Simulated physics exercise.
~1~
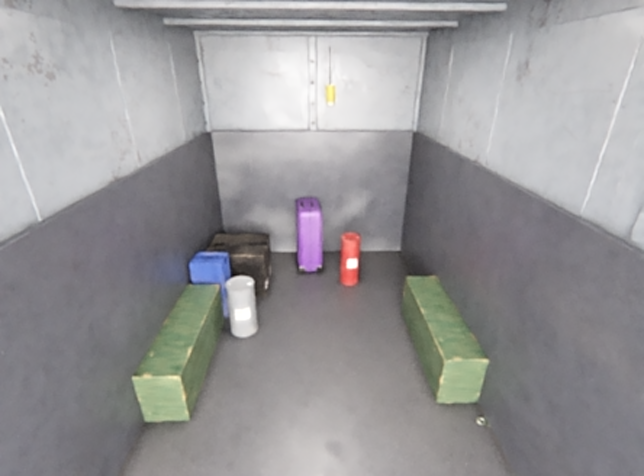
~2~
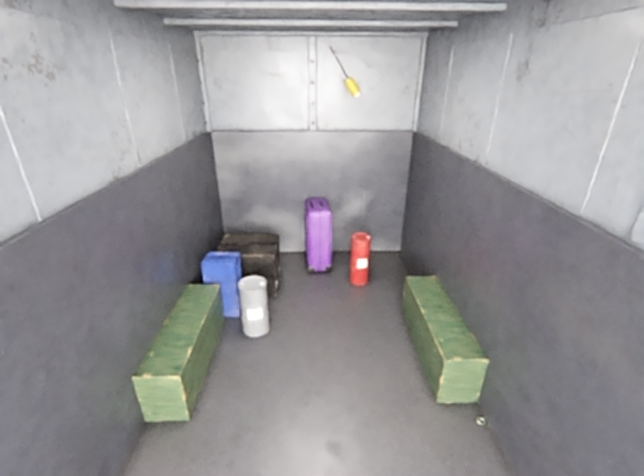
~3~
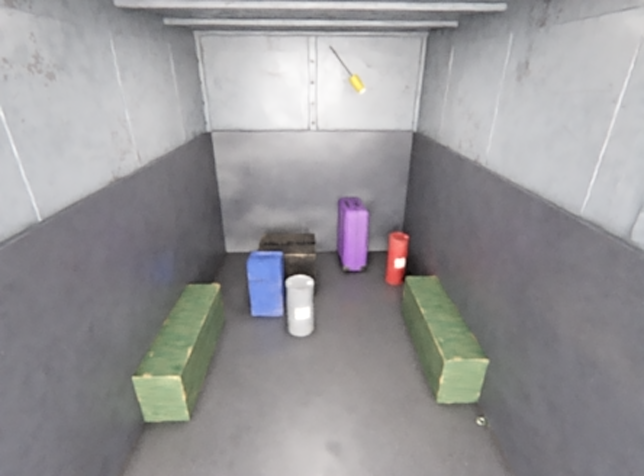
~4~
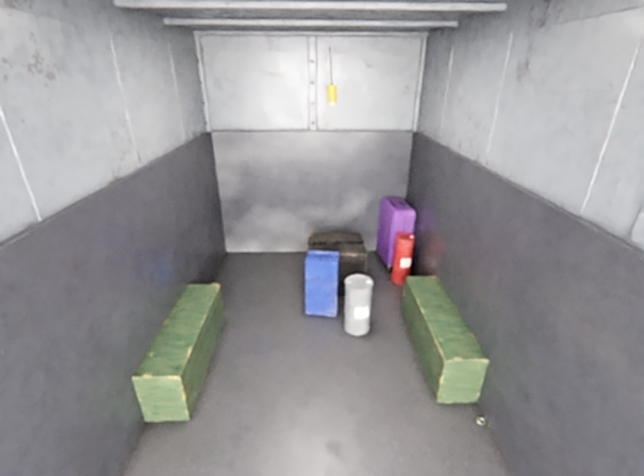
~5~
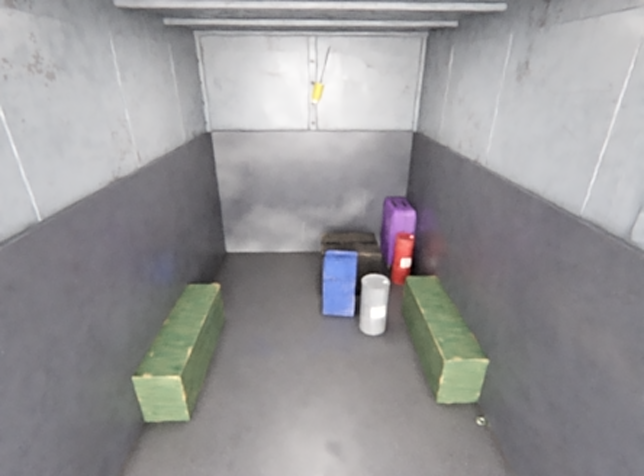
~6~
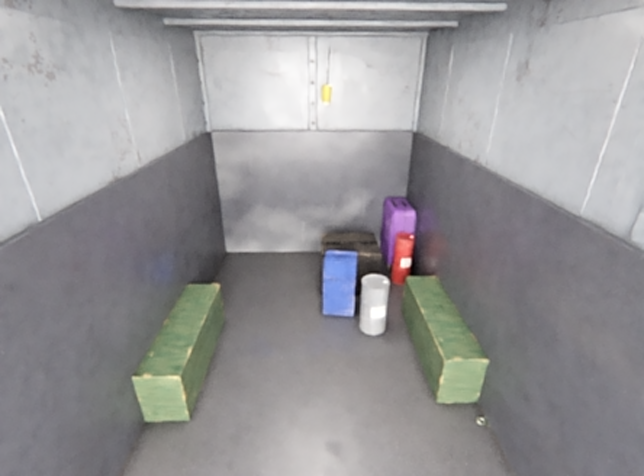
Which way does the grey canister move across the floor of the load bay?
The grey canister slides to the right, staying upright as it goes.
